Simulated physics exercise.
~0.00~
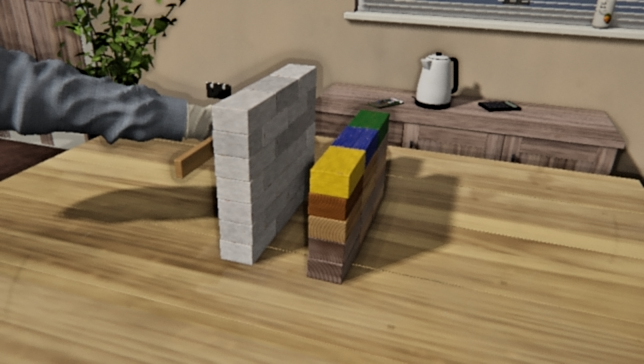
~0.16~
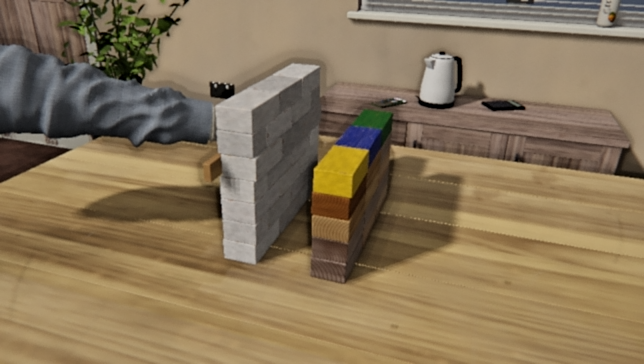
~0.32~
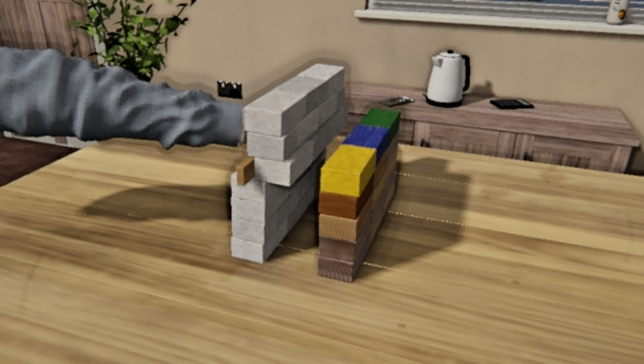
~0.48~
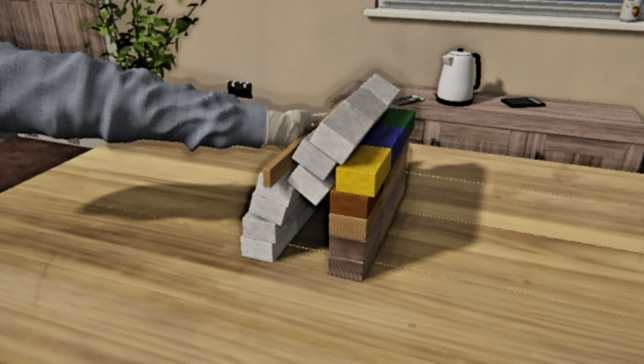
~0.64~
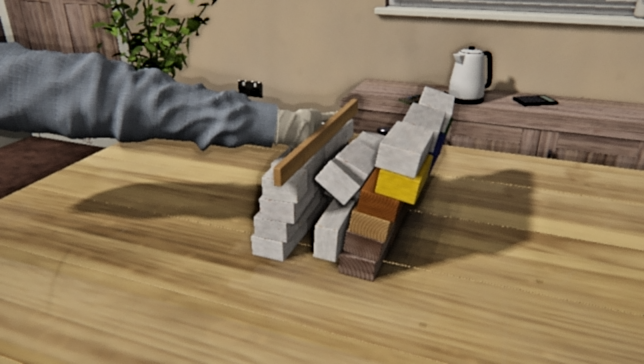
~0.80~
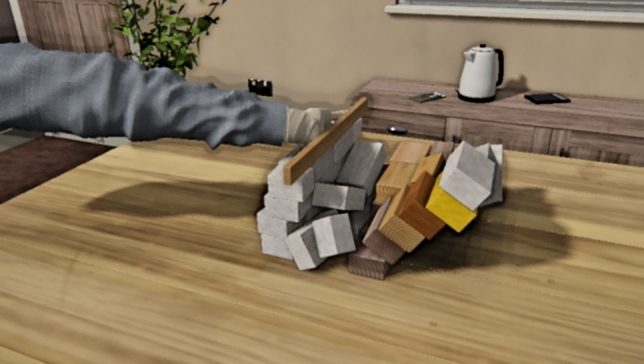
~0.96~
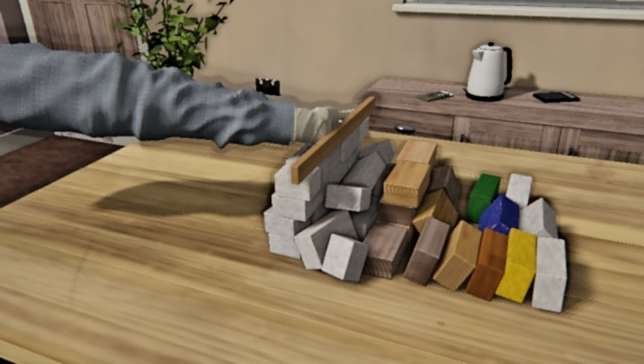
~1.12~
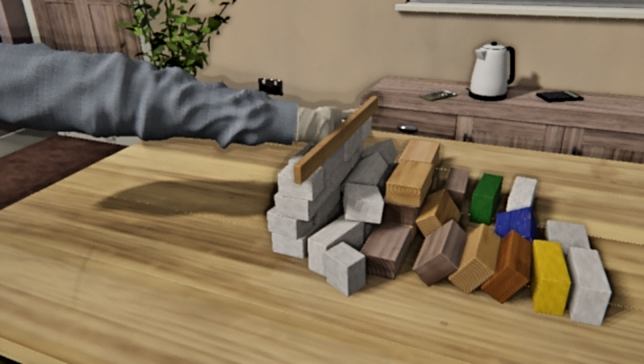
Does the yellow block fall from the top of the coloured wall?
Yes, the yellow block falls. It ends up on the table to the right, among the other scattered blocks.
